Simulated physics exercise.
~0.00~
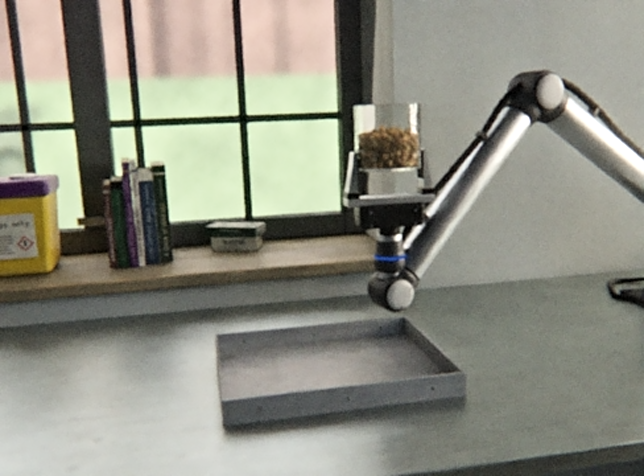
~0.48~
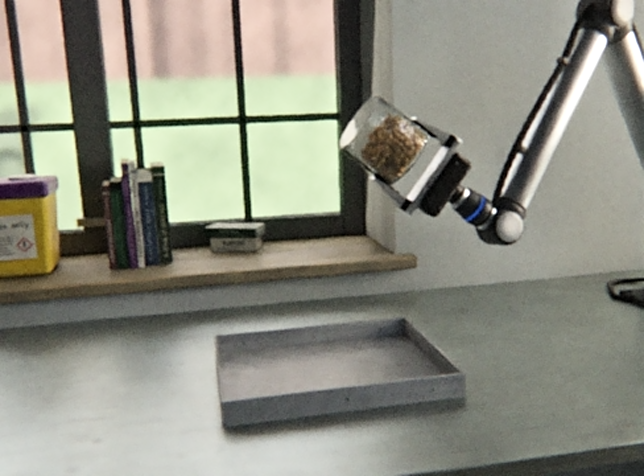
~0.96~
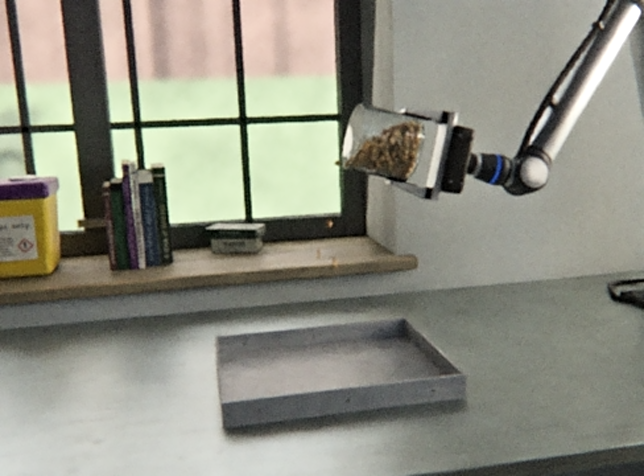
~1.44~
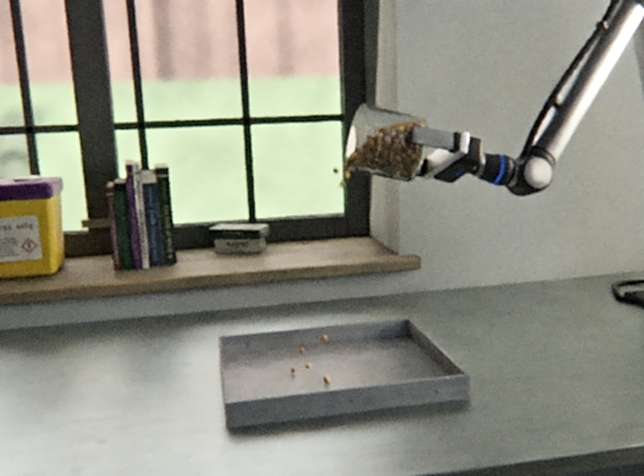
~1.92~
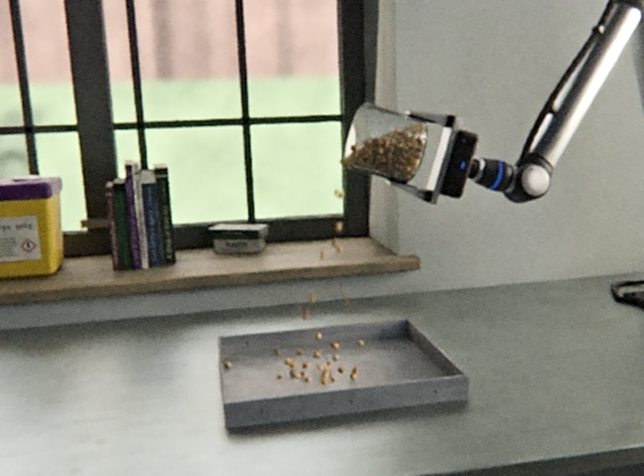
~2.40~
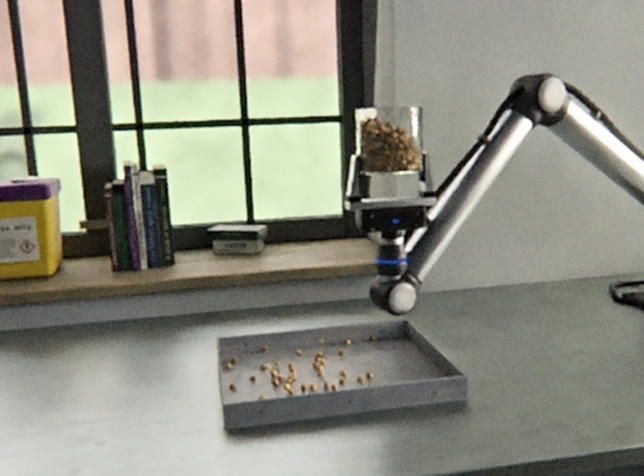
A jointed silver robot arm reaches in from the right, holding a clear beaker partly filled with dried chickpeas above a dark grey worktop. Seen from the front, a shallow grey tray sits below, while a yellow tub with a purple lid, a row of books and a small box line the wooden sill of a black-framed window. The arm tips the beaker leftward onto its side, and the chickpeas slide towards its mouth. A few drop into the tray, then more follow as the beaker rolls. Finally the arm stands it upright, still holding most of the chickpeas, with a small scattering left in the tray.
